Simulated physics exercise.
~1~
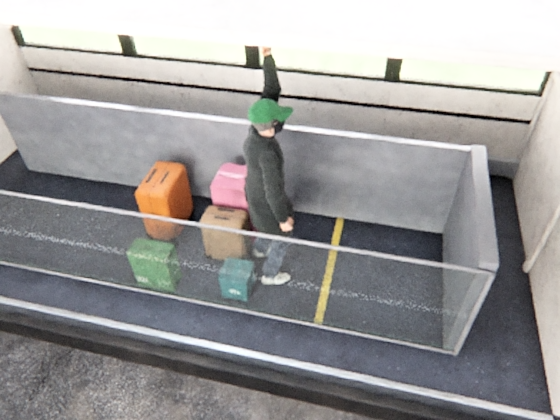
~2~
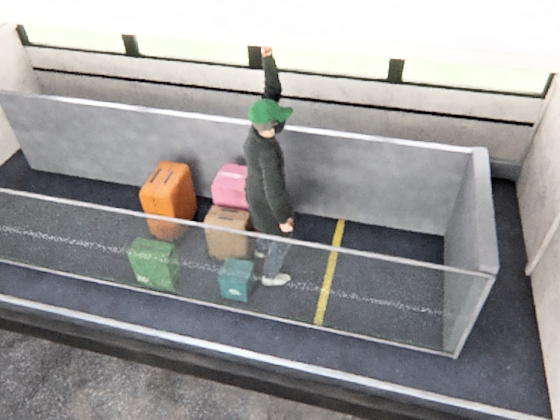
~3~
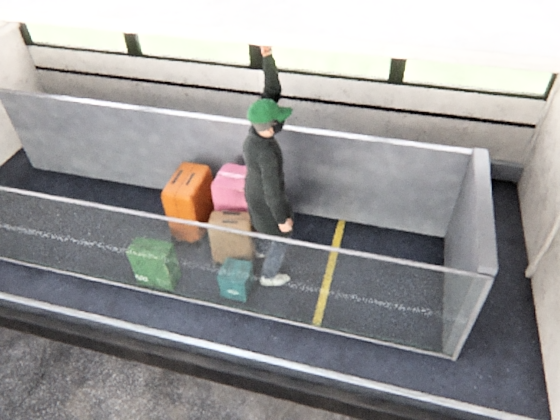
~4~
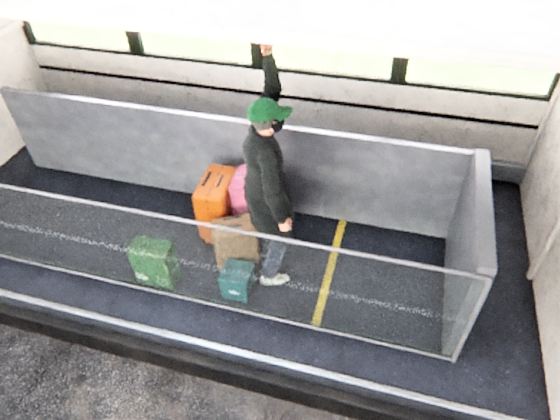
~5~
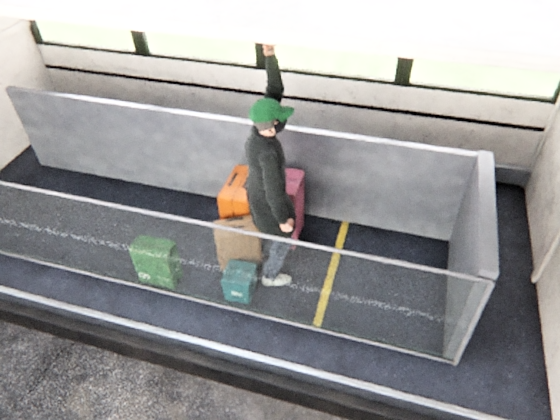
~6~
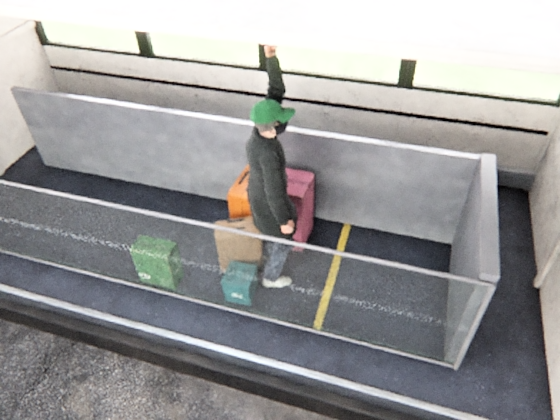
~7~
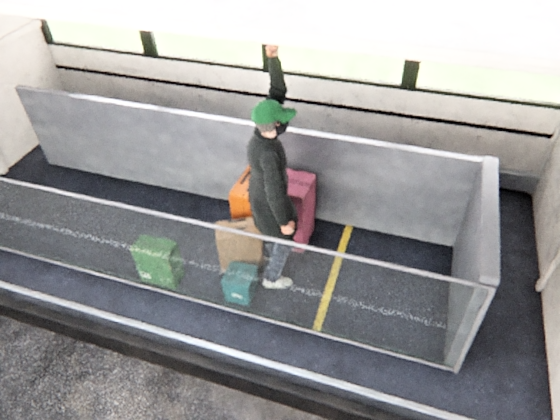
A passenger holds still while orange, pink and brown cases shift, stopping short of the line.
